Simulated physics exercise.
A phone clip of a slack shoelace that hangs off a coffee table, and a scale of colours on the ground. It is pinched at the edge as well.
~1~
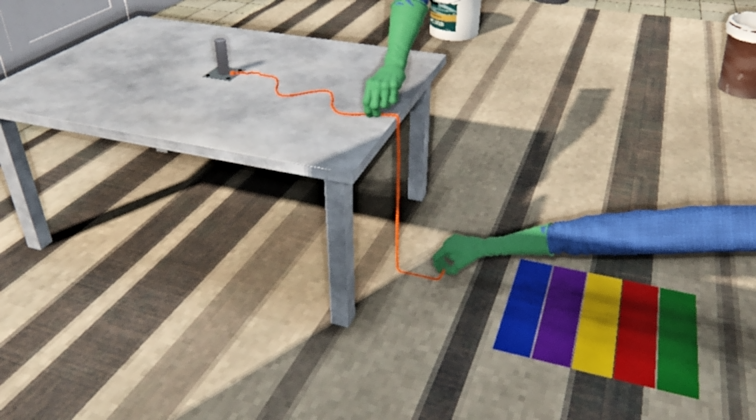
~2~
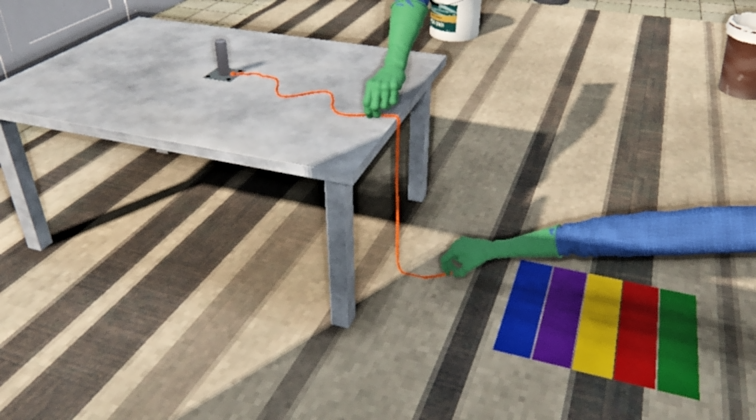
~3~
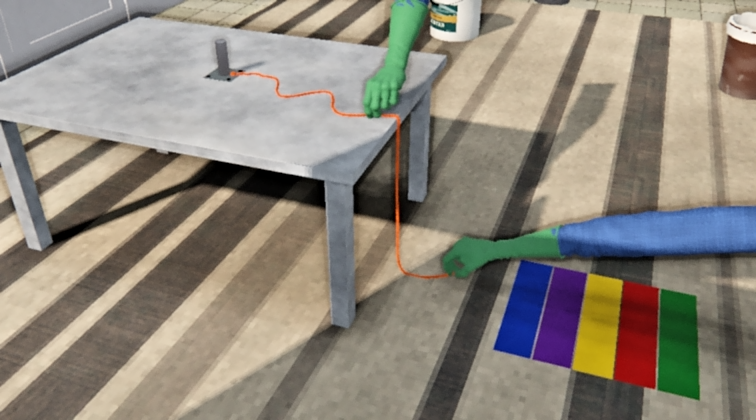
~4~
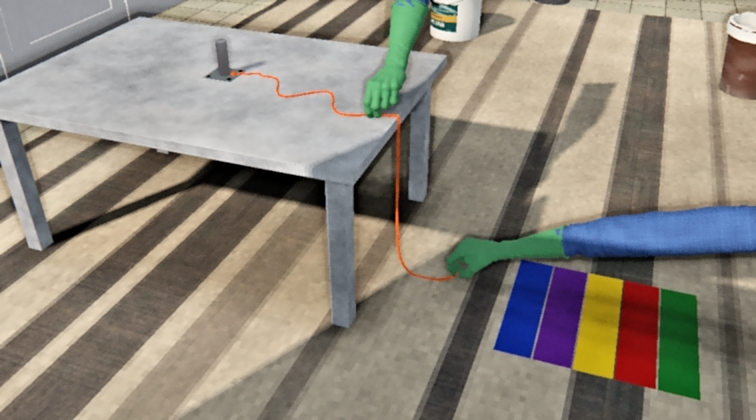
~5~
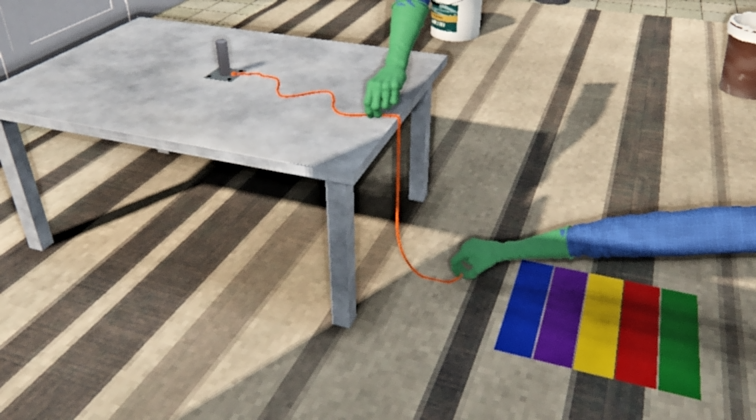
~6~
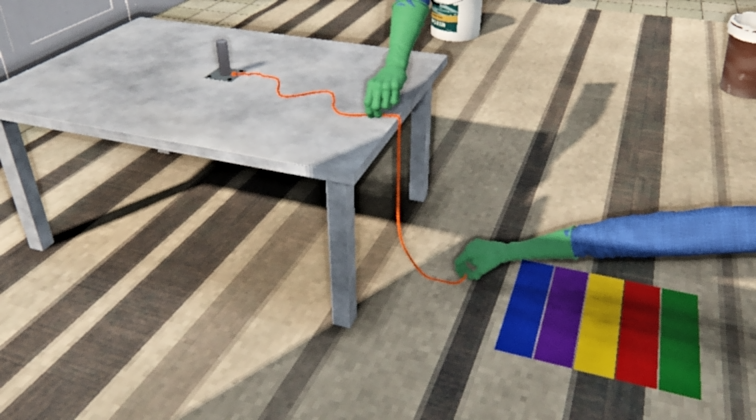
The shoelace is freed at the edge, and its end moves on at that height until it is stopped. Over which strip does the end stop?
It gets as far as the red strip.
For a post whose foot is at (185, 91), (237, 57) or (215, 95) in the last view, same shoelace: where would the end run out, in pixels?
The places are (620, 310), (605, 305) and (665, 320).
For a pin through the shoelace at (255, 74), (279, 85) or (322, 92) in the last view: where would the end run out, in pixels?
Near (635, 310), (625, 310) and (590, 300).
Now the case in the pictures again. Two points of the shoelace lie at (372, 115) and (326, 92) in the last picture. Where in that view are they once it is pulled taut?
Near (429, 143) and (353, 103).
Soon after, end near (582, 301); over purple.
After that, end near (619, 309); over yellow.
At the stop, end near (640, 313); over red. The red one.
